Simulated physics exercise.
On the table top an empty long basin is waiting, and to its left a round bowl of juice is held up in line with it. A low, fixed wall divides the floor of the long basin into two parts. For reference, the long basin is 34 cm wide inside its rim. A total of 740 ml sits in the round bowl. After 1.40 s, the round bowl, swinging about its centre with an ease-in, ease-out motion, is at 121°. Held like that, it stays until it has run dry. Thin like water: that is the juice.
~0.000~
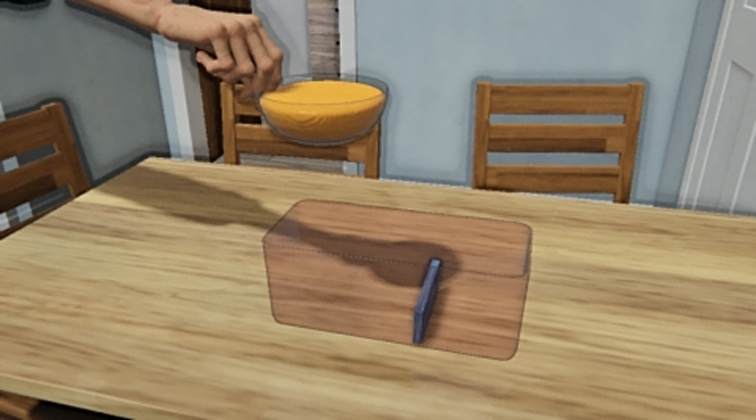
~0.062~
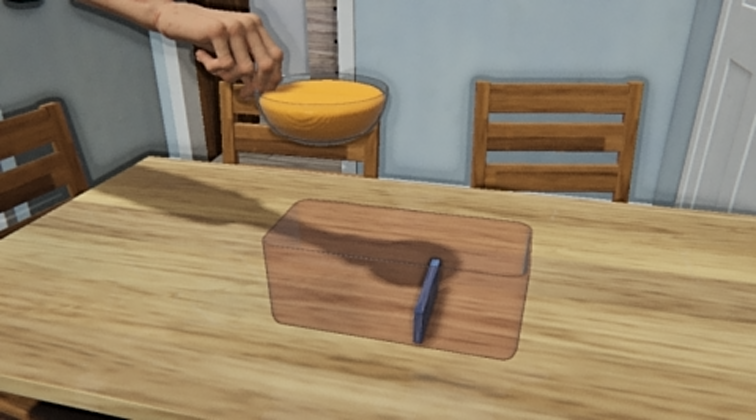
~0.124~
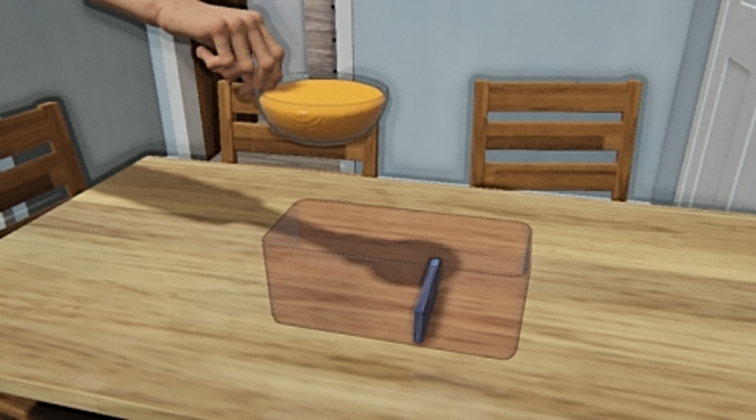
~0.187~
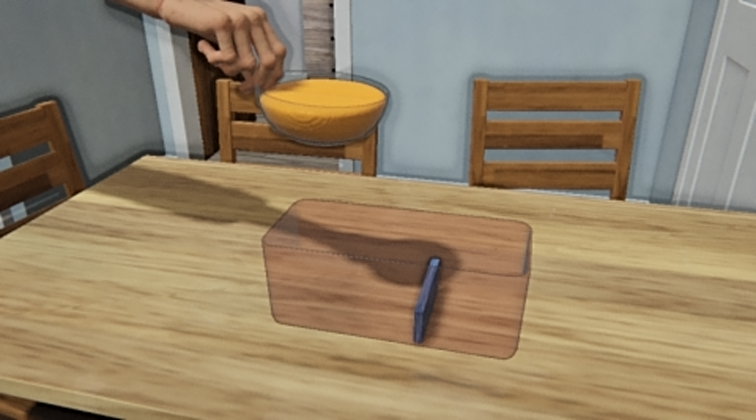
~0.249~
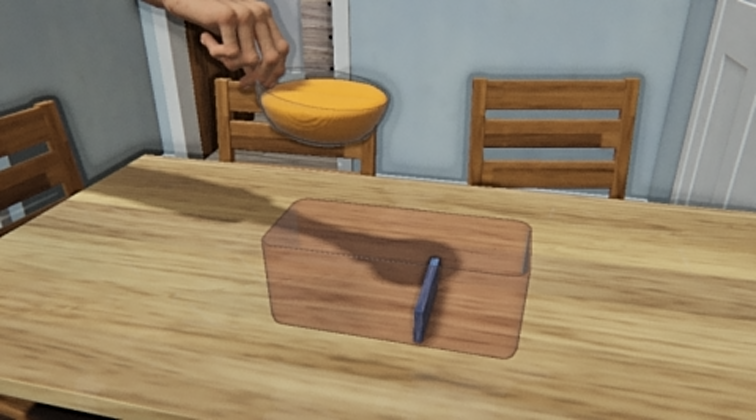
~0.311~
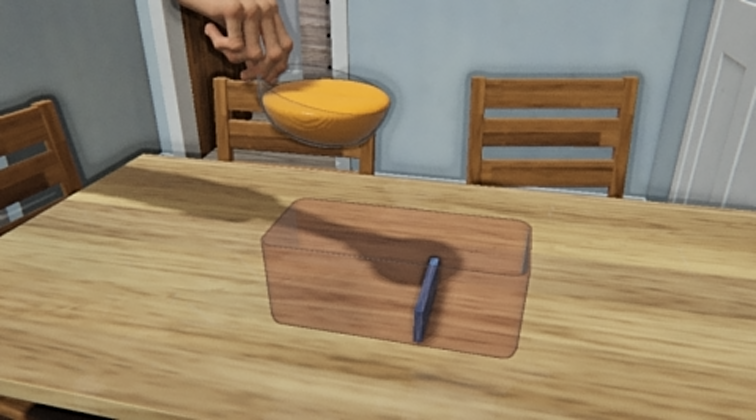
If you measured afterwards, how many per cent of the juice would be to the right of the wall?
About 62 out of 100.
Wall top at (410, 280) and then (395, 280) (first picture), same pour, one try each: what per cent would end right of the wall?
75 per cent first, 85 per cent second.
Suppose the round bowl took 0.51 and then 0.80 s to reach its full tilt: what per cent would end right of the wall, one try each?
Roughly 25 per cent the first time and 45 per cent the second.
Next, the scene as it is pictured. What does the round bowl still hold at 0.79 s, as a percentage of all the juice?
About 18 per cent.
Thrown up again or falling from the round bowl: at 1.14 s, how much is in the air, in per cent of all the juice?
1 per cent or so.
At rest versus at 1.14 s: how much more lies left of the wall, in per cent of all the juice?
Around 0 in a hundred.
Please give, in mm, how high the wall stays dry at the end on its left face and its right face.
Left: Roughly 42 mm; right: Roughly 22 mm.
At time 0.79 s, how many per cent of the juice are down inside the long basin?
Some 46 per cent.
Then, 0.79 s in, the tilt is 72° and 19 per cent is still to pour, 7 is left of the wall and 38 right of it.
Then, 1.14 s in, the tilt is 111° and 0 per cent is still to pour, 37 is left of the wall and 62 right of it.
Then, 1.50 s in, the tilt is 121° and 0 per cent is still to pour, 37 is left of the wall and 62 right of it.
Then, 1.90 s in, the tilt is 121° and 0 per cent is still to pour, 37 is left of the wall and 62 right of it.
Finally, 37 per cent lies left of the wall, 62 right of it and 1 outside.
